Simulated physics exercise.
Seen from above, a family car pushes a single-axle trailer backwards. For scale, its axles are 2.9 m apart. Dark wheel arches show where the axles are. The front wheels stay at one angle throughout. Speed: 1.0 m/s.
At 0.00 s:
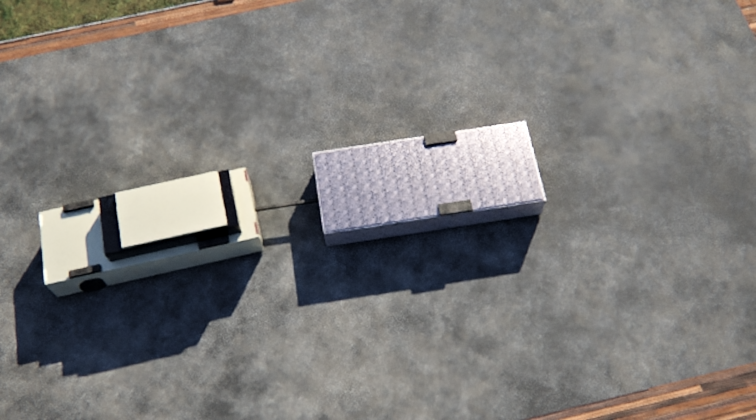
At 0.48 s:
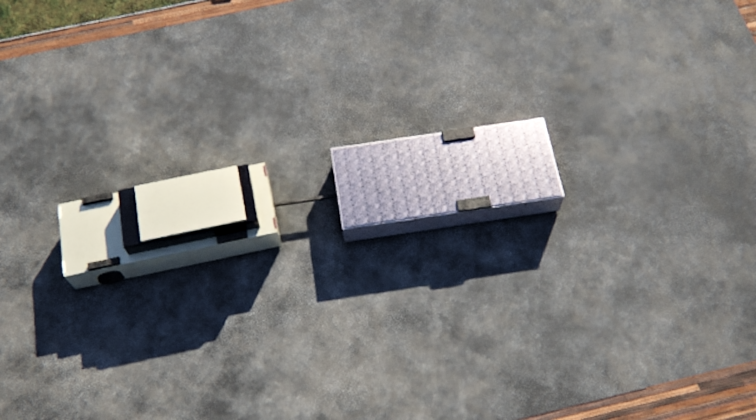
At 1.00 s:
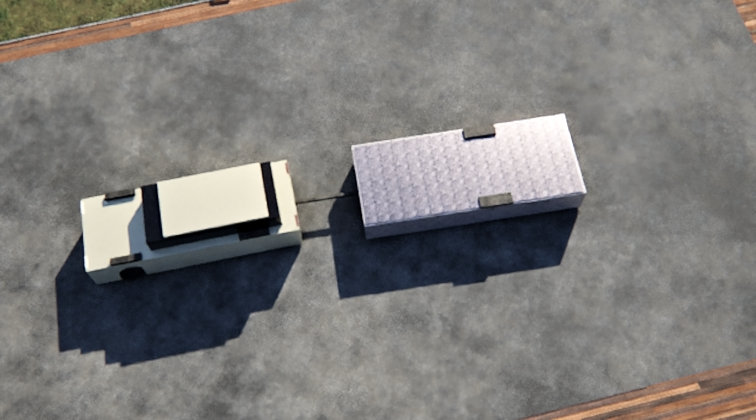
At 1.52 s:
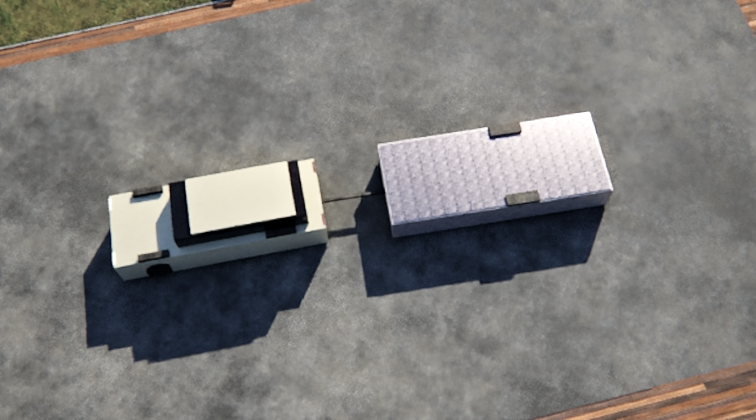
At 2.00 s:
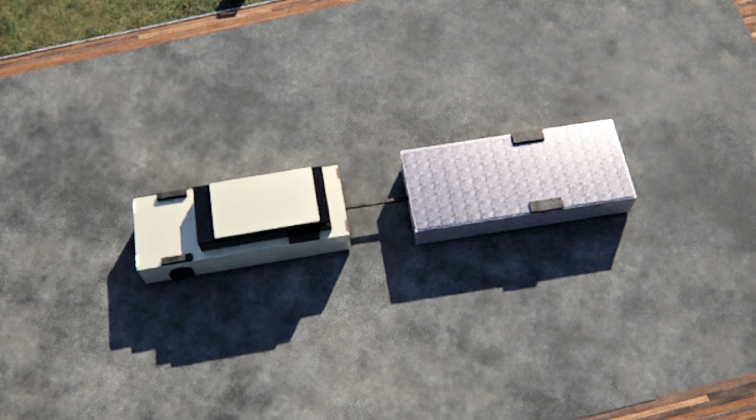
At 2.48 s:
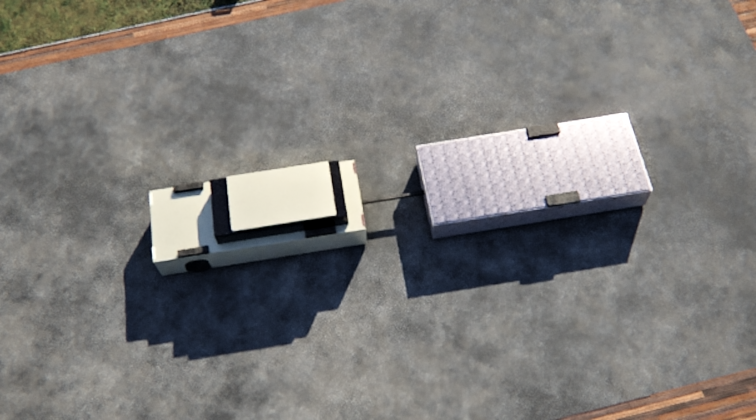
A cream car with black trim, at the left, pushes a pale lilac, box-shaped trailer backwards across a mottled grey paved surface, seen from above. The trailer, patterned on top with two small dark patches at its edges, sits to the right, joined by a thin bar, with brown plank edging and grass beyond. Both move steadily rightward a modest distance, the slight bend between them straightening.
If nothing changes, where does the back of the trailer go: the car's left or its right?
It swings round to the driver's right-hand side.
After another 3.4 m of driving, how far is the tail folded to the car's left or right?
Some 15° to its right.
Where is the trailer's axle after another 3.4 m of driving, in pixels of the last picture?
Around (691, 137).
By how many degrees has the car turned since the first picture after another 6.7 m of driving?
About 18°.
Then, 4.2 s in, the tail is 5° to the car's right, the car has turned 8° and the trailer's axle is at (624, 152) of the last picture.
Then, 5.8 s in, the tail is 13° to the car's right, the car has turned 11° and the trailer's axle is at (691, 137) of the last picture.
Then, 7.5 s in, the tail is 24° to the car's right, the car has turned 15° and the trailer's axle is at (752, 117) of the last picture.
Then, 9.2 s in, the tail is 39° to the car's right, the car has turned 18° and the trailer's axle is out of the picture.
Then, 10.9 s in, the tail is 60° to the car's right, the car has turned 21° and the trailer's axle is out of the picture; it has jack-knifed.
